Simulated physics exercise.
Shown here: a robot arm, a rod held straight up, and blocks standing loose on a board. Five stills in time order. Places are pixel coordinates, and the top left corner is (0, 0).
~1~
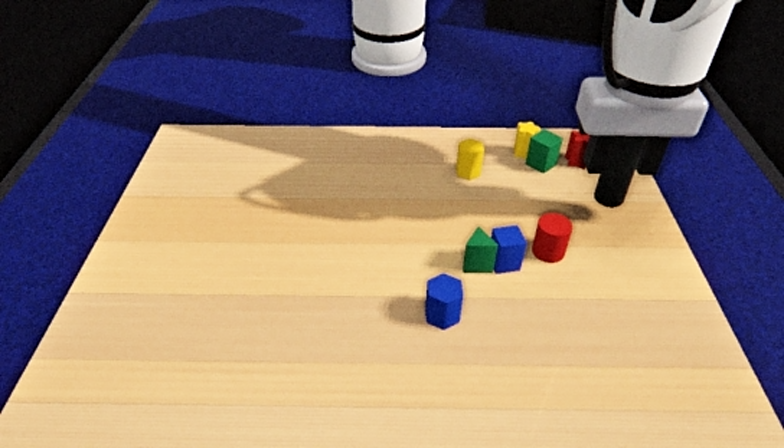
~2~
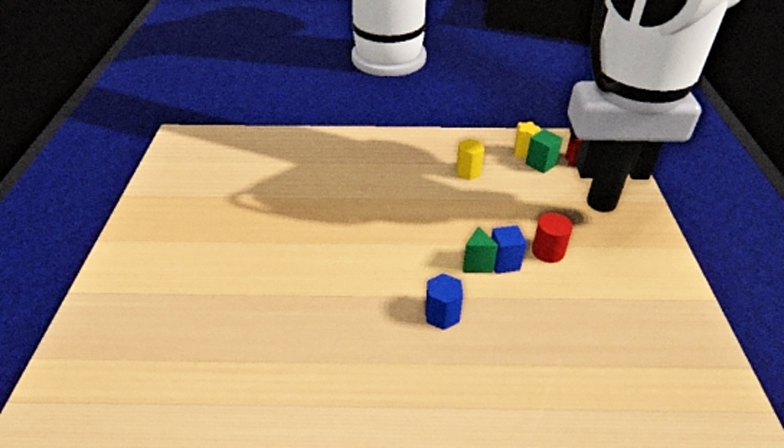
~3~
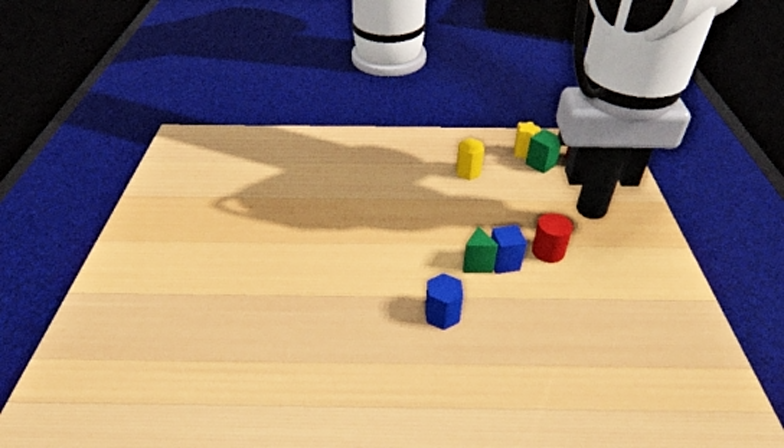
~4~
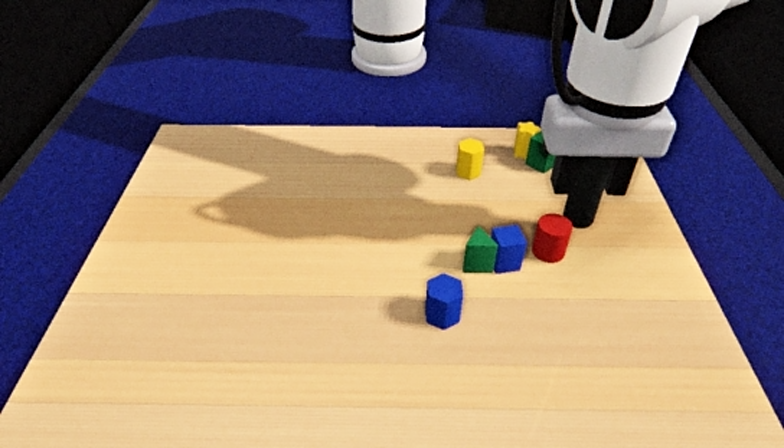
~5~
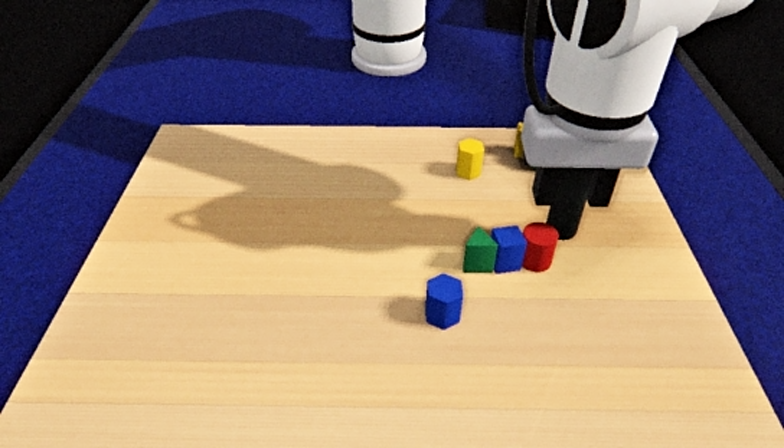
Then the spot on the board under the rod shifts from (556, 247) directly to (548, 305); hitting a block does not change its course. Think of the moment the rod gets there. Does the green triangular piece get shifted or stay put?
The result: It moves.
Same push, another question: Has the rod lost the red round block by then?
Short answer: Yes.
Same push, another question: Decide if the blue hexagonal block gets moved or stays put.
Stays put.
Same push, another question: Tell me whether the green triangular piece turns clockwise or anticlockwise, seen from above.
Clockwise rotation.
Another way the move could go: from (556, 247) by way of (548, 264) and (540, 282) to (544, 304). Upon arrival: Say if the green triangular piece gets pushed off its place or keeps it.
It will be nudged away from its spot.
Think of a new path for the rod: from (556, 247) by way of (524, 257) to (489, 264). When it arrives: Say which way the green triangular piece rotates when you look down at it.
It turns clockwise.
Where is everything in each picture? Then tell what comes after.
The first picture shows rod's lower end (608, 200); blue hexagonal block (445, 287); green triangular piece (481, 238); blue four-sided block (509, 235); red round block (556, 224).
The second picture shows rod (601, 204); blocks still.
The third picture shows rod (591, 211); blocks still.
The fourth picture shows rod (577, 220); blocks still.
The fifth picture shows rod (560, 231); blue hexagonal block (445, 287); green triangular piece (481, 238); blue four-sided block (509, 235); red round block (541, 233).
The first path, step by step. Halfway along, rod (556, 260); green triangular piece (471, 239), turned 40° clockwise; blue four-sided block (496, 242), turned 30° clockwise; red round block (528, 254).
At the end, rod (552, 289); blue hexagonal block still; green triangular piece (469, 239), turned 50° clockwise; blue four-sided block (495, 243), turned 35° clockwise; red round block (520, 268).
